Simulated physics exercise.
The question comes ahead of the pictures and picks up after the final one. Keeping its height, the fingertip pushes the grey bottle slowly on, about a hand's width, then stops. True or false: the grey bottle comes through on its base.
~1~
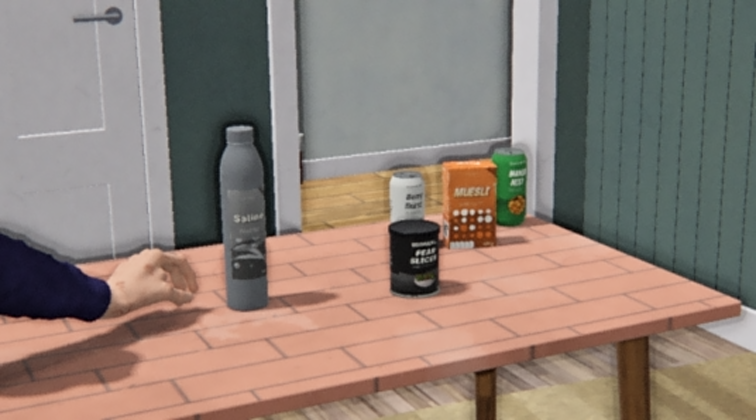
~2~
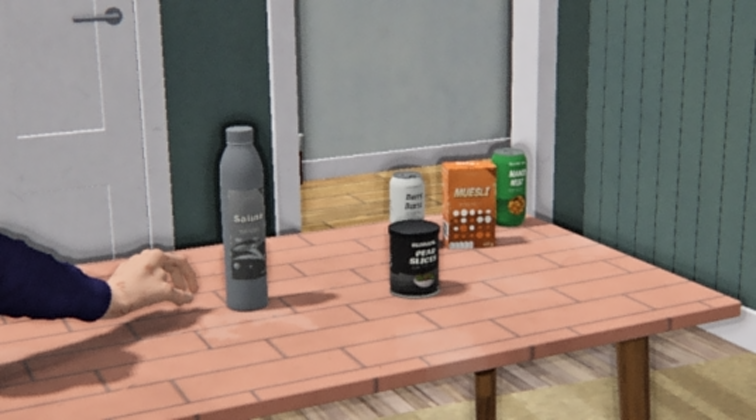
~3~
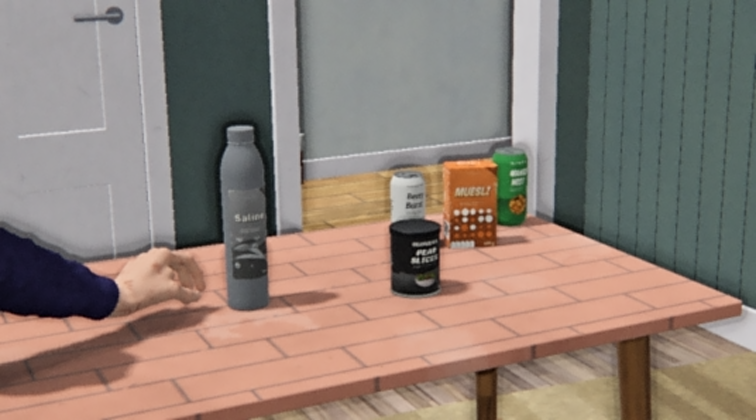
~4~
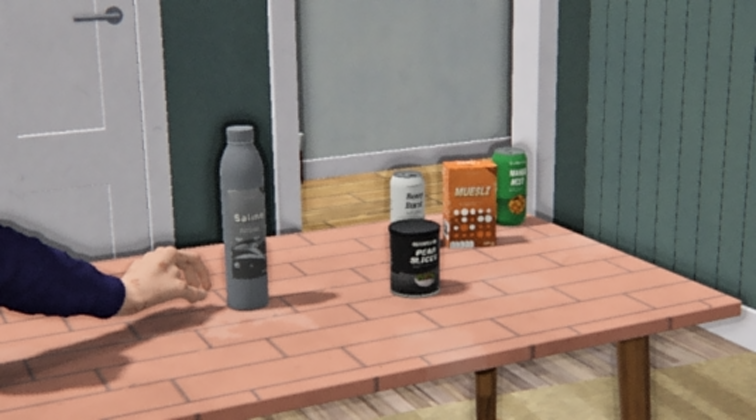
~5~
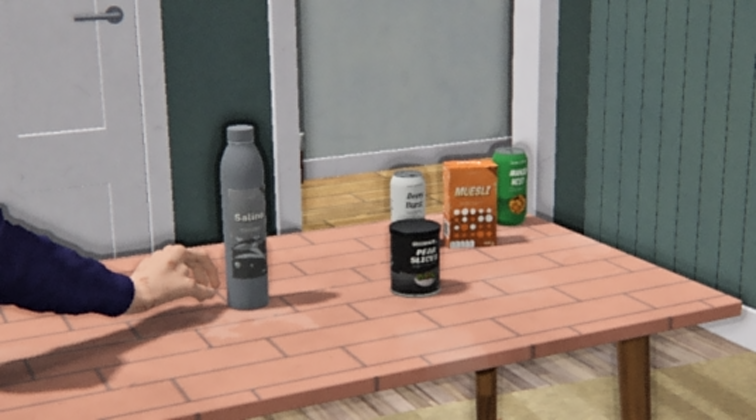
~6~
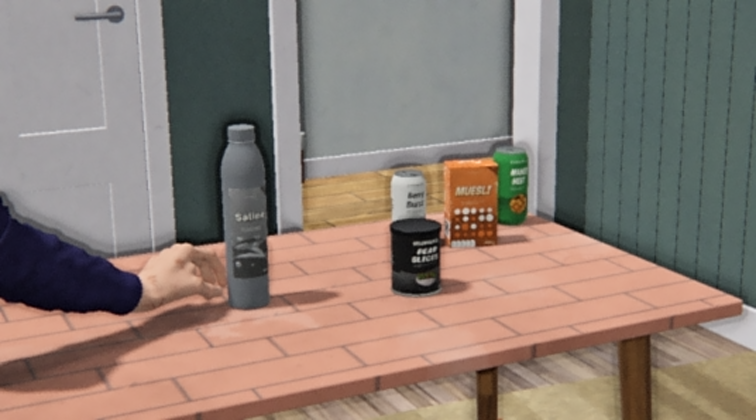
True.
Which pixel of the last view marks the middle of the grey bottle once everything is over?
The object ends up somewhere near (323, 207).
Then, 0.50 s on from there, grey bottle shifted about its own width near (282, 212).
Then, 1.20 s on from there, grey bottle shifted well along near (323, 207).
In the end, moved from the start, grey bottle. At the end, from the last picture's camera, grey bottle near (323, 207).
